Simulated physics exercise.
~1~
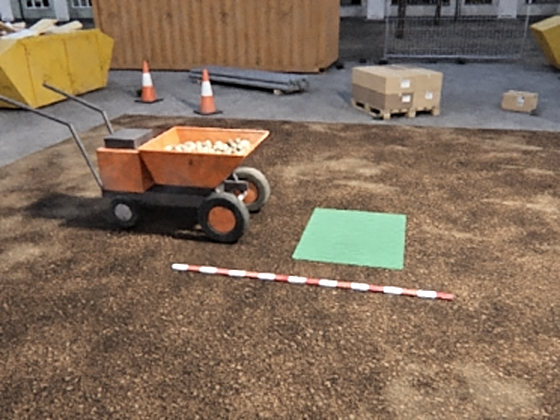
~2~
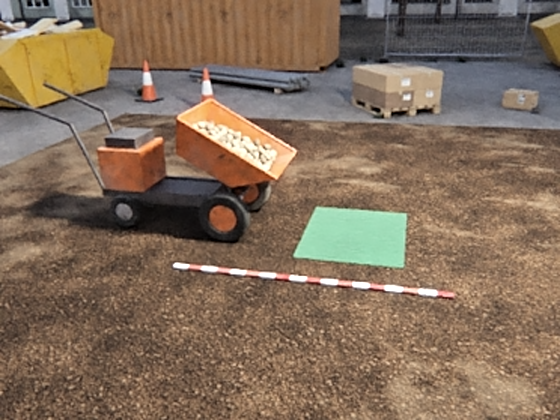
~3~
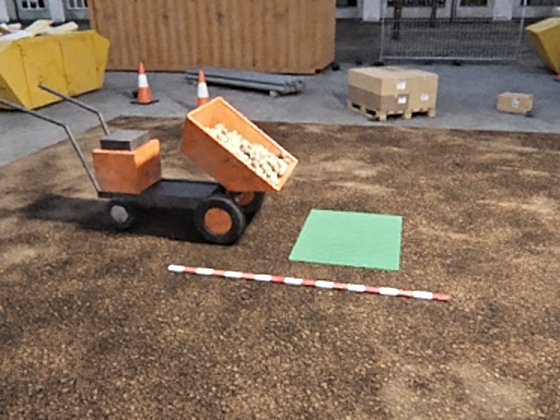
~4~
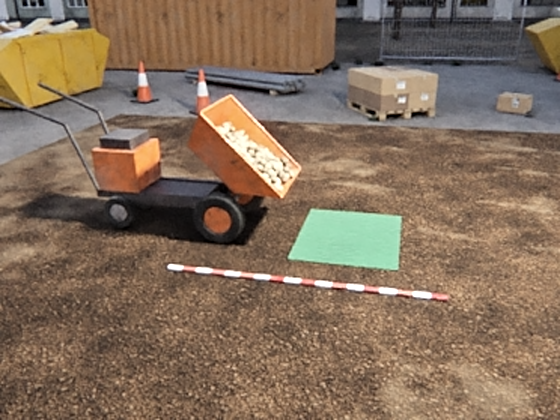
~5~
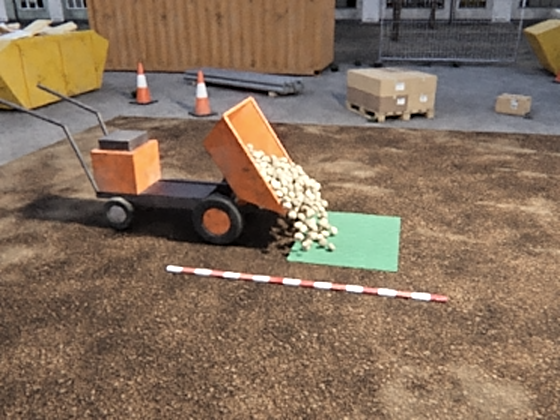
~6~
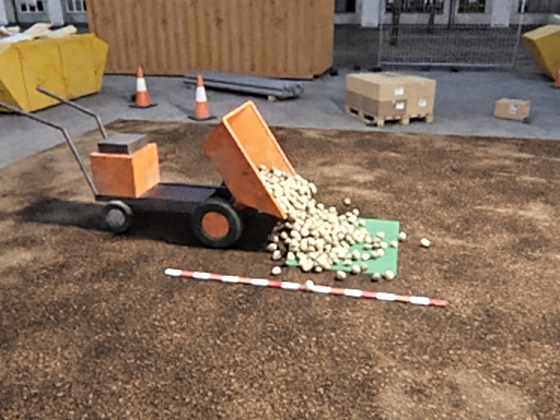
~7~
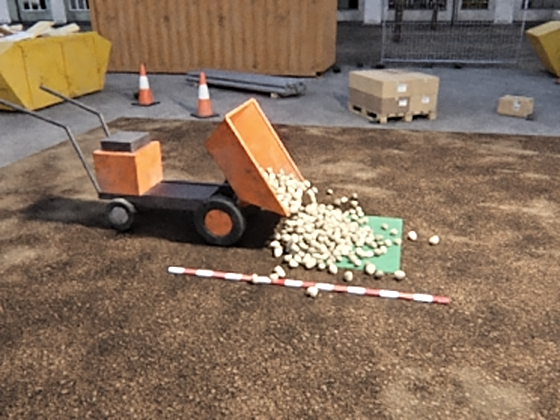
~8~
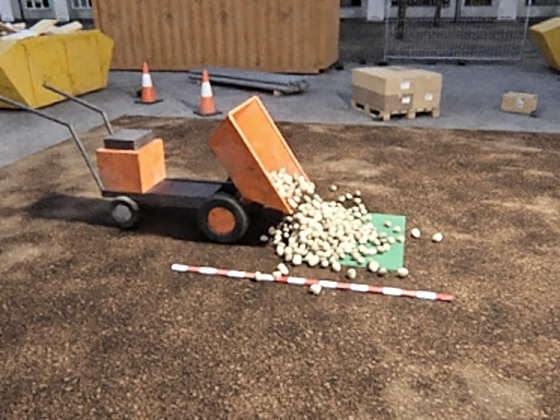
The orange skip of a motor barrow tipped steeply to the right, holding its pale cobbles at first, then spilling them in a rush onto a green sheet, where most settled in a heap, with some scattered around it and a few left in the skip.
